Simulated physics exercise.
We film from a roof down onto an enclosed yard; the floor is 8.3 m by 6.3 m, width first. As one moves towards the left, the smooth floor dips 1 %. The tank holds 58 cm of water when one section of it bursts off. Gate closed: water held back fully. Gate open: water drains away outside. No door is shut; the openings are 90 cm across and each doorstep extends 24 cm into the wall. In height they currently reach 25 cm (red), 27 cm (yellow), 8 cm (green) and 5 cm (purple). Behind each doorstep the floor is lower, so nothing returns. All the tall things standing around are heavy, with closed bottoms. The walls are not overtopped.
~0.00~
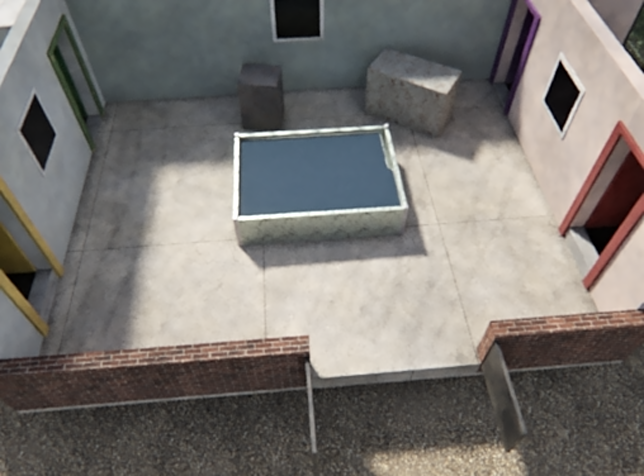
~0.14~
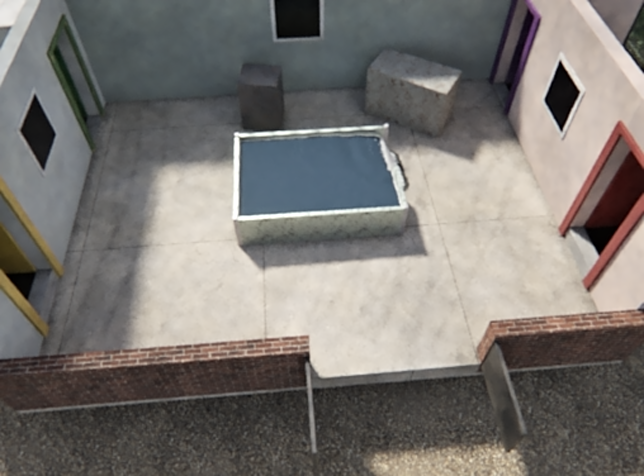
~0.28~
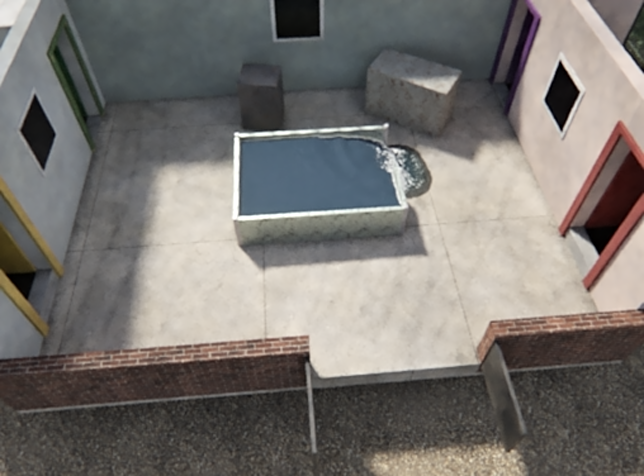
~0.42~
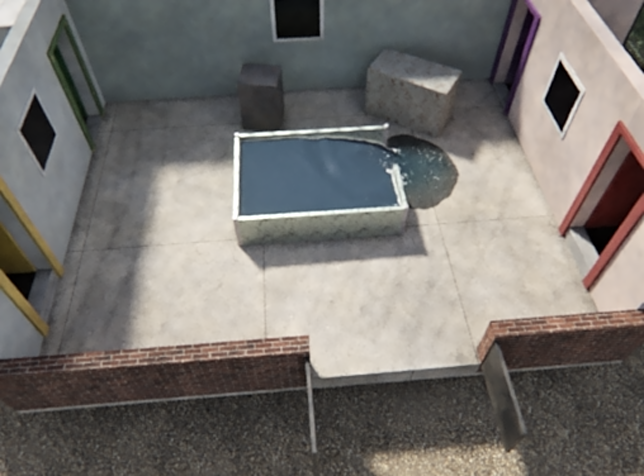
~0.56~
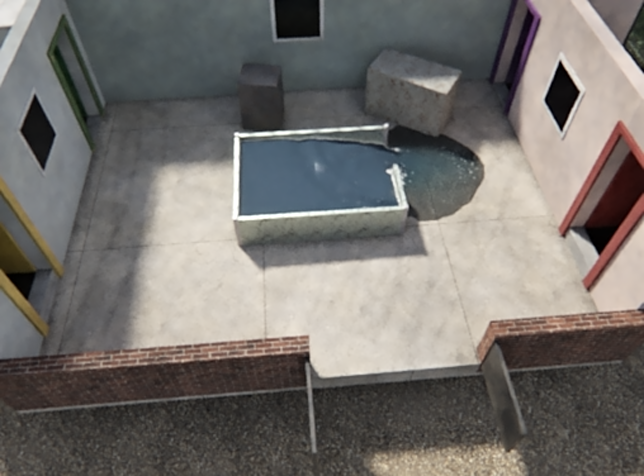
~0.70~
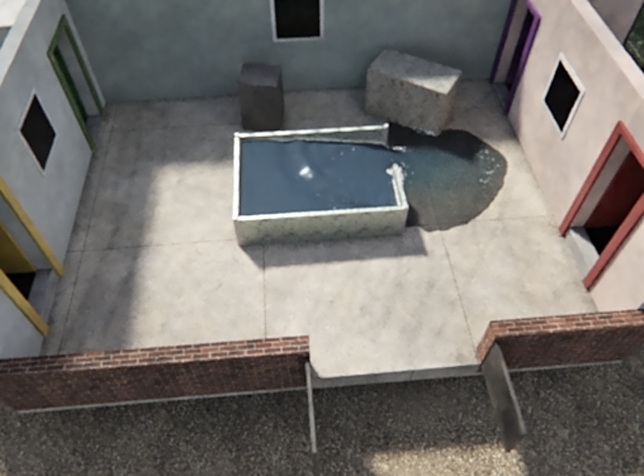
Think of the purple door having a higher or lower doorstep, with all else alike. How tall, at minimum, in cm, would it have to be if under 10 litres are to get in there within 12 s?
It would need to be about 15 cm tall.
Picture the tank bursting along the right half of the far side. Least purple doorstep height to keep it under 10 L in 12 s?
In that case about 11.0 cm.
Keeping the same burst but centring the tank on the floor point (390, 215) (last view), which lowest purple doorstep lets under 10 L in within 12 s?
Some 19 cm.
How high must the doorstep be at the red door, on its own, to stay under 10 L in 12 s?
Roughly 6.5 cm at the red door.
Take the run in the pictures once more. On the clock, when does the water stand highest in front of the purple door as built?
Approximately 4.0 s.
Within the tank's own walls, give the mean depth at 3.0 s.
Near 35 cm, averaged.
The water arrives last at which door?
Door: Yellow.
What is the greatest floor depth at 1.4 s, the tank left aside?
Around 30 centimetres.
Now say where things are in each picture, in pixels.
The first picture shows the tank at (316, 173) is whole and still, 58 cm deep; the purple door at (512, 55) is dry.
In the second picture, the gap is at (387, 165), the front 0.3 m out at (404, 187); the back of the tank holds 58 cm.
In the third picture, the front is at (428, 178), 0.7 m from the gap at (386, 166); 0.7 m2 of floor is wet, 58 cm left at the back.
In the fourth picture, the front is at (453, 176), 1.2 m from the gap at (386, 166); 1.6 m2 of floor is wet, 58 cm left at the back.
In the fifth picture, water pours out at (386, 166) and has run 1.8 m, to (480, 168); about 5 cm deep outside, 58 cm at the back.
In the sixth picture, the gap is at (386, 166), the front 2.2 m out at (504, 163); the back of the tank holds 58 cm; 1.5 m in a straight line remain to the purple door at (512, 55).
After 1.4 s water covers 15 % of the floor, deepest (30 cm) near (395, 167); it has not reached the purple door.
After 3.0 s water covers 30 % of the floor, deepest (28 cm) near (521, 144); 10 cm at the purple door, 13 litres in over its 5 cm doorstep.
After 12.0 s water covers 90 % of the floor, deepest (11 cm) near (32, 386); 8 cm at the purple door, 149 litres in over its 5 cm doorstep.
At the purple door as built, the water arrived by 1.6 s and peaked near 13 cm at 4.0 s.
With a doorstep of 13 cm, 21 litres would have come in within the 12 s; with 17.5 cm, 4 litres. So under 10 litres takes about 15 cm.
